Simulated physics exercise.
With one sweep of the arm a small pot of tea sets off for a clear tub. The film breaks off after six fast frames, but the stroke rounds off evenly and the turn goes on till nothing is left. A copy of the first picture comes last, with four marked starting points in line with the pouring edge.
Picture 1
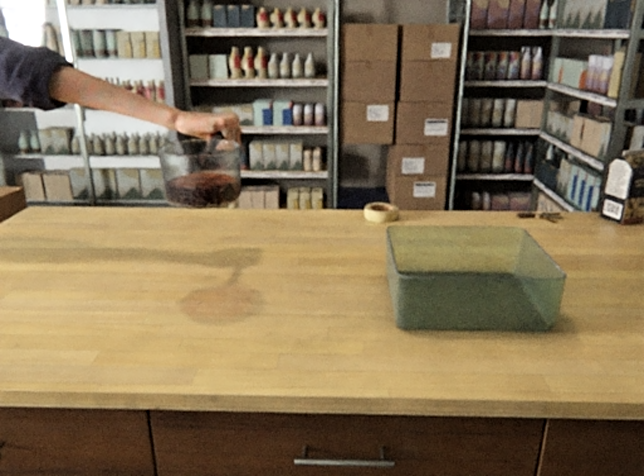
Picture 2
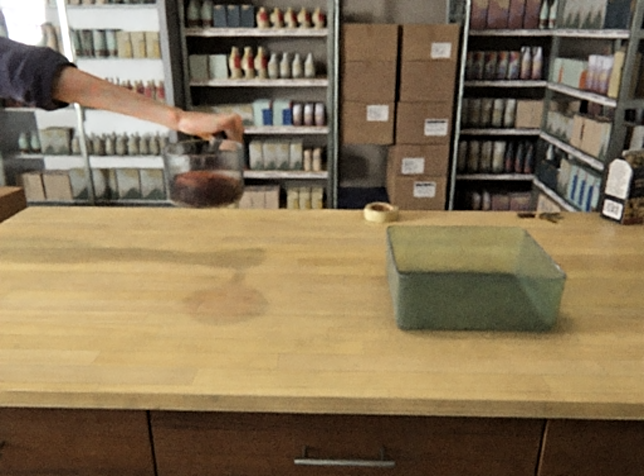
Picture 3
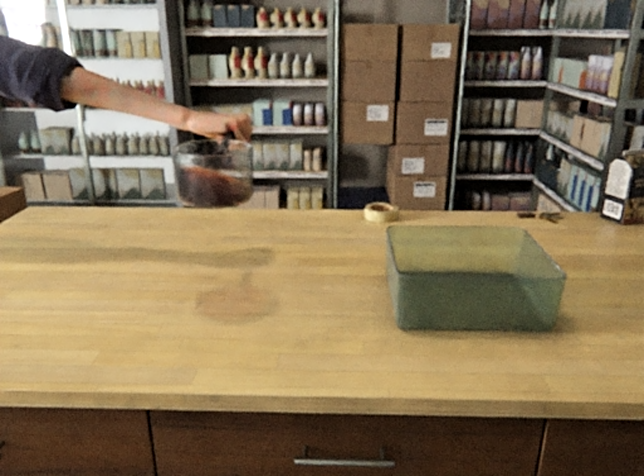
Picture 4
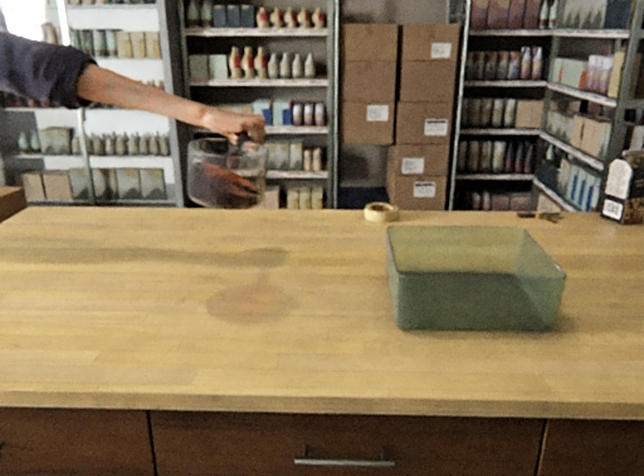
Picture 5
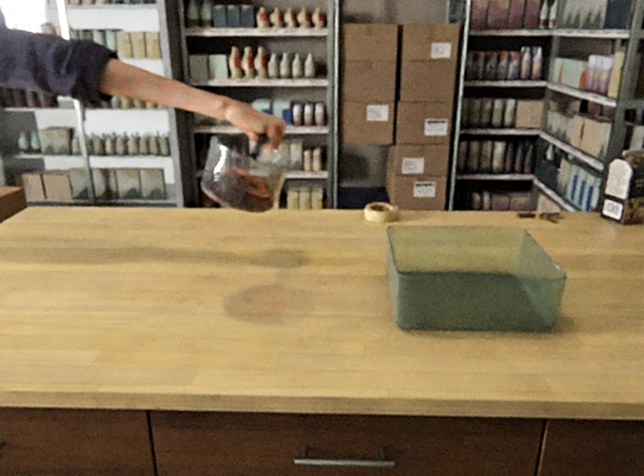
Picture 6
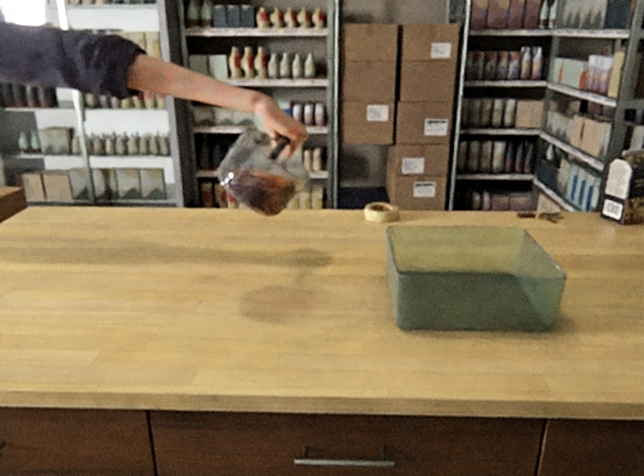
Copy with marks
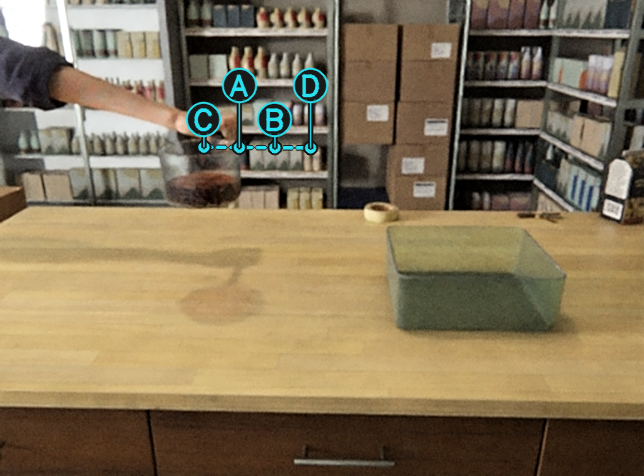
To begin with, a hand at the left holds a clear pot of reddish-brown tea upright above a wooden counter, with an empty-looking greenish clear tub standing to the right. The arm moves the pot slowly rightward, then tilts it increasingly toward the tub, the liquid still inside.
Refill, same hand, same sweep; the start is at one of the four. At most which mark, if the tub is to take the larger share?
B.
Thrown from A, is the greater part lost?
Yes, it does.
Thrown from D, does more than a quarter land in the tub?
Yes.
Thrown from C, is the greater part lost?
Yes.
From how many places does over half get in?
Two.
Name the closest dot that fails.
Here it is dot A.
On the marked copy, A at (239, 147); B at (274, 147); C at (203, 147); D at (310, 147).
With A, about 24 % lands in the tub, 73 % falls short and 3 % goes beside or beyond.
With B, about 66 % lands in the tub, 24 % falls short and 10 % goes beside or beyond.
With C, about 0 % lands in the tub, 99 % falls short.
With D, about 86 % lands in the tub, 3 % falls short and 11 % goes beside or beyond.
